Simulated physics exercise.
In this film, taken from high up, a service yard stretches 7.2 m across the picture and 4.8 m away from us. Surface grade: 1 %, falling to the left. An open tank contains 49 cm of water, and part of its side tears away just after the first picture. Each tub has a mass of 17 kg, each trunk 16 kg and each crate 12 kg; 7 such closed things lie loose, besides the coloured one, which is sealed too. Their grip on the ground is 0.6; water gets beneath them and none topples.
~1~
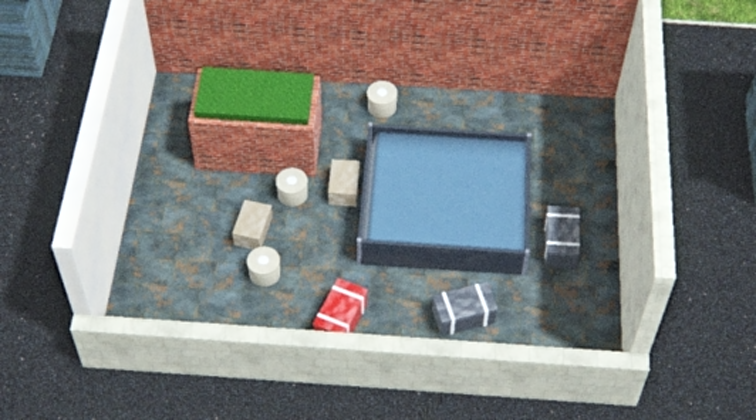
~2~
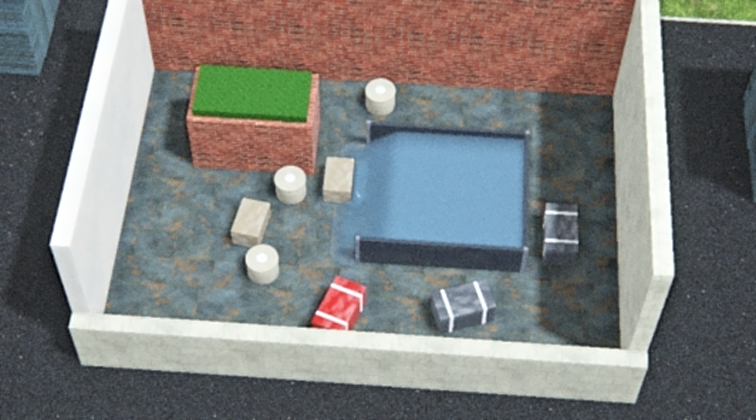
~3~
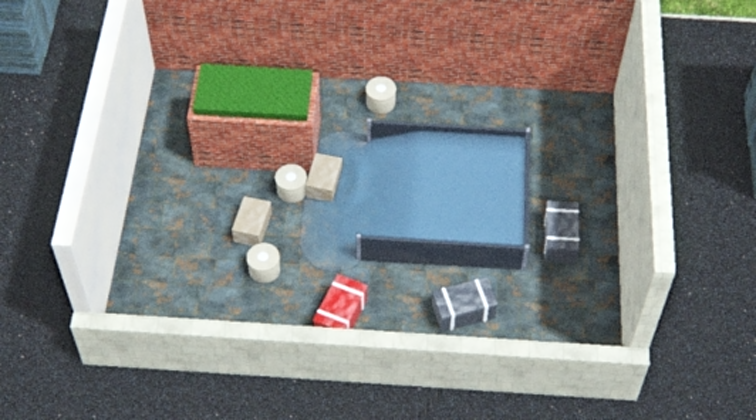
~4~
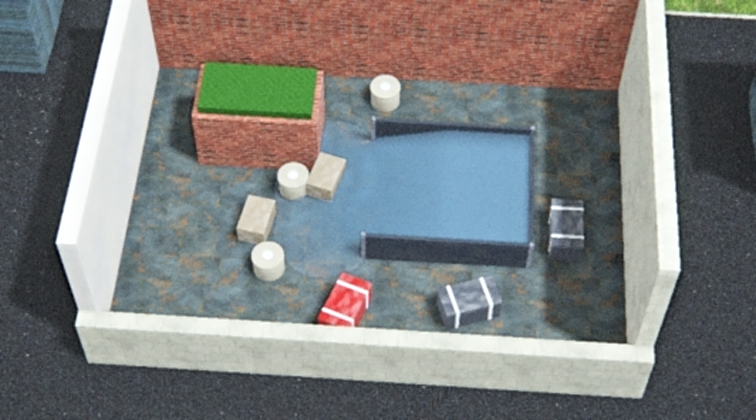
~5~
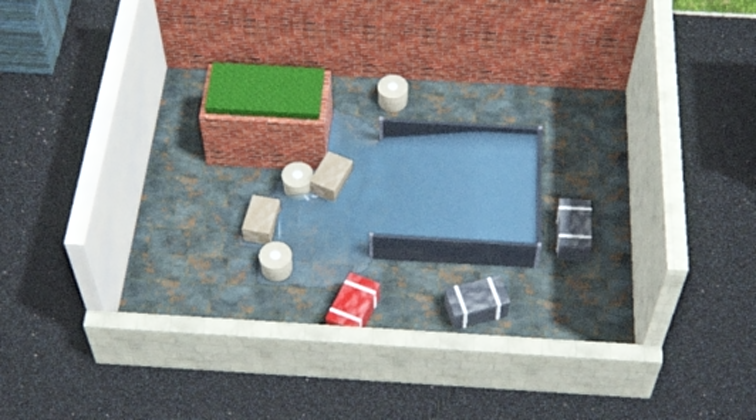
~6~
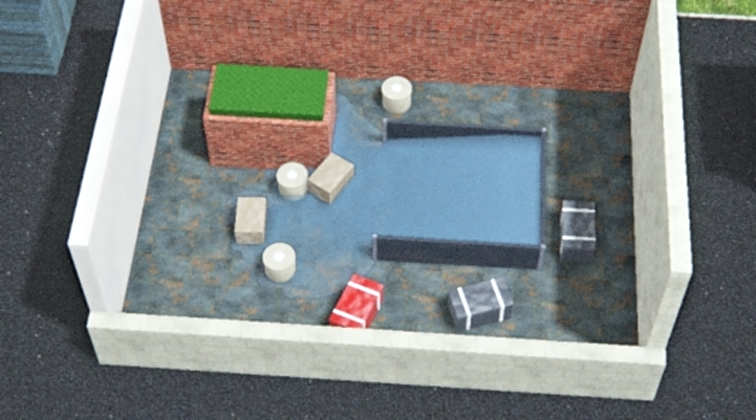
Walled yard seen from above, with water pouring from a tank's open left side, pushing nearby crates and spreading around a drum.
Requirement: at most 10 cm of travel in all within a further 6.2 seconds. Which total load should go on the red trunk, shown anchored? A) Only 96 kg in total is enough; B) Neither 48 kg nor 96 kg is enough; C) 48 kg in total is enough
(A) Only 96 kg in total is enough.
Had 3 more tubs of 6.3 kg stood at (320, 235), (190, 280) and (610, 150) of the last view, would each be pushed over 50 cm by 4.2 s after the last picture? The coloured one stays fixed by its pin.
Going through them in turn, the answers are too far, too far and not too far.
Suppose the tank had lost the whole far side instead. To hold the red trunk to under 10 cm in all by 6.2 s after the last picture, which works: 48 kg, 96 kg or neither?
Then even the small mass works.
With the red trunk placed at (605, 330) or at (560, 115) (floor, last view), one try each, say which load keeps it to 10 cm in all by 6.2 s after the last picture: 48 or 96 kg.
Respectively, first option suffices; first option suffices.
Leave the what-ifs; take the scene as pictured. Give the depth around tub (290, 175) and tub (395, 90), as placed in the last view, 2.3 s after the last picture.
Some 24 cm at the first, some 5 cm at the second.
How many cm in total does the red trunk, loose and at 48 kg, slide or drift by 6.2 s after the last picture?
Path length near 40 cm.
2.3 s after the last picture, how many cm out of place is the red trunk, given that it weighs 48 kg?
Close to 0 centimetres.
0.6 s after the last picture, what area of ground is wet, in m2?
I'd put it close to 14 m2.
Then, 0.6 s after the last picture the red trunk would be 0 cm from its start with 48 kg and 0 cm from its start with 96 kg; 0 cm of water round it then.
Then, 2.3 s after the last picture the red trunk would be 0 cm from its start with 48 kg and 0 cm from its start with 96 kg; 1 cm of water round it then.
Then, 4.2 s after the last picture the red trunk would be 13 cm from its start with 48 kg and 0 cm from its start with 96 kg; 11 cm of water round it then.
Then, 6.2 s after the last picture the red trunk would be 41 cm from its start with 48 kg and 0 cm from its start with 96 kg; 5 cm of water round it then.
